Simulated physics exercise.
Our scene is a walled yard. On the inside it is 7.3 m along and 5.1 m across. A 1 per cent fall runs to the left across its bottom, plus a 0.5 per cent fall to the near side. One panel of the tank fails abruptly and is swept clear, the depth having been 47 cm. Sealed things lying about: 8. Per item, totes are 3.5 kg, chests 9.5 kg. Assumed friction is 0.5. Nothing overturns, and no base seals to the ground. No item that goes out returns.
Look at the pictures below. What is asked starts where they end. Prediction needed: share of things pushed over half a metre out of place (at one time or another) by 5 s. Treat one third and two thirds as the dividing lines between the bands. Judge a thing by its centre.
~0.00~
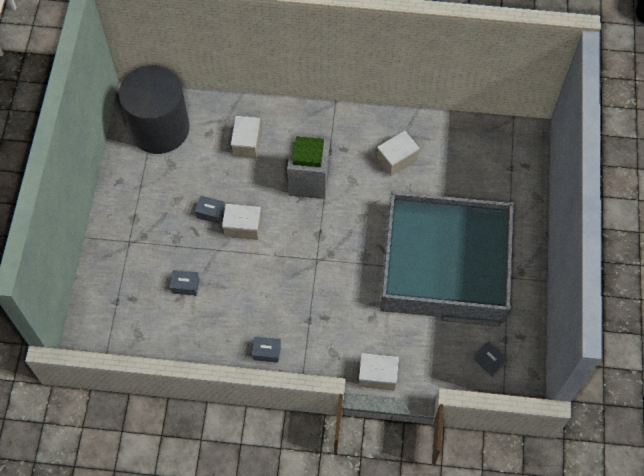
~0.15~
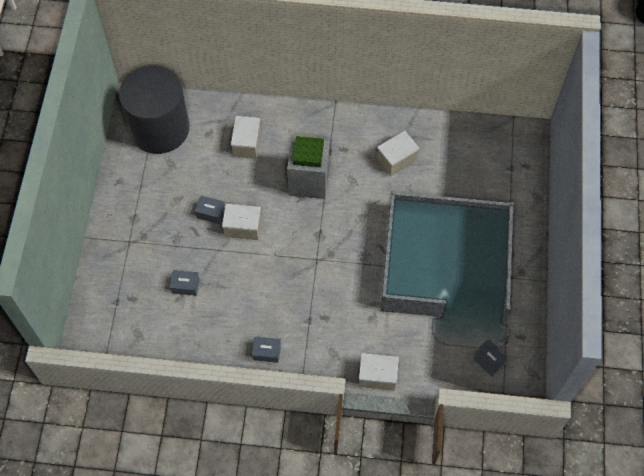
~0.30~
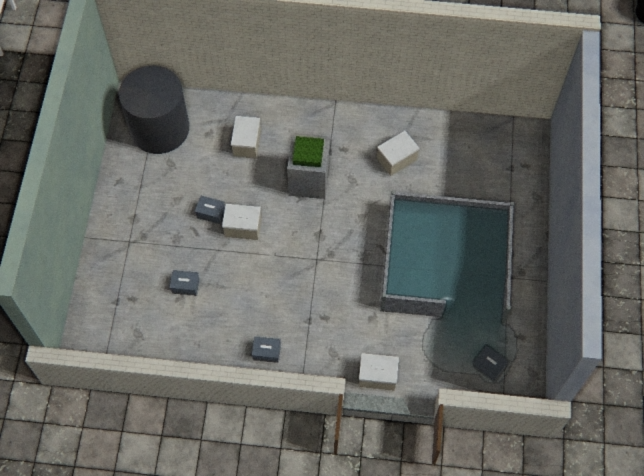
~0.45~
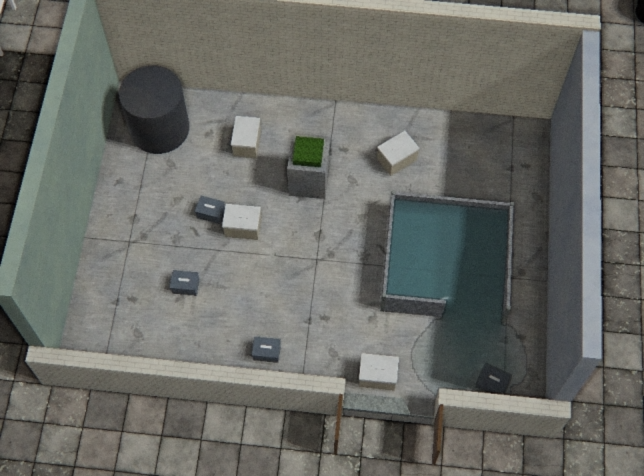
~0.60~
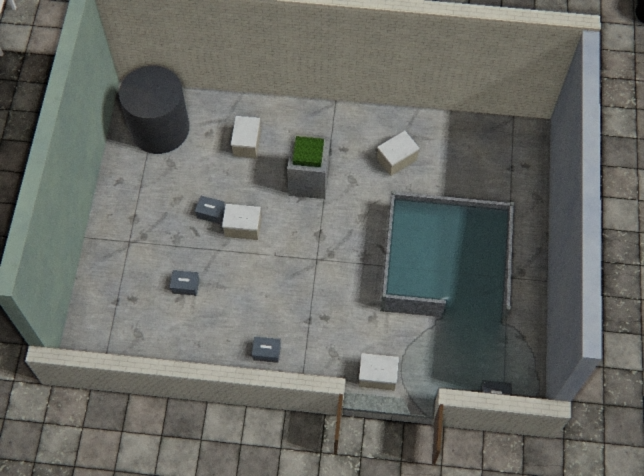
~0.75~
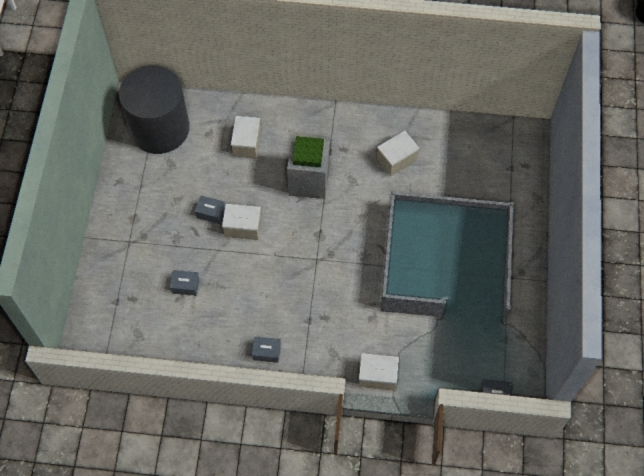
I expect one to two thirds of them.
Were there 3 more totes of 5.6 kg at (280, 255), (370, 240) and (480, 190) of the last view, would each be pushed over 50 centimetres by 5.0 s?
Check, in order - not exceeded, not exceeded, not exceeded.
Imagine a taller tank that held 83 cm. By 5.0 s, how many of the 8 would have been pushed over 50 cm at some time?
Then the count would be 5.
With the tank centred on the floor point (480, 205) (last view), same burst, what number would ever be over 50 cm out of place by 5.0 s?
That would give 4.
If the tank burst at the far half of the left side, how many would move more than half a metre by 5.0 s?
The answer would then be 3.
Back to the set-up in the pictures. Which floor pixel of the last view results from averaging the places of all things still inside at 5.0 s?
Close to pixel (281, 224).
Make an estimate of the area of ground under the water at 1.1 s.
Flooded: Near 6.0 m2.
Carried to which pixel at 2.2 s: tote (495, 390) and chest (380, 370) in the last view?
They should sit about (530, 378) and (339, 357) in the last view.
After 1.1 s 1 of 8 are over 50 cm from their spots; 1 afloat.
After 2.2 s 2 of 8 are over 50 cm from their spots; 1 afloat.
After 3.5 s 2 of 8 are over 50 cm from their spots; 1 afloat.
After 5.0 s 3 of 8 are over 50 cm from their spots, and 3 have been at some point; 1 afloat.
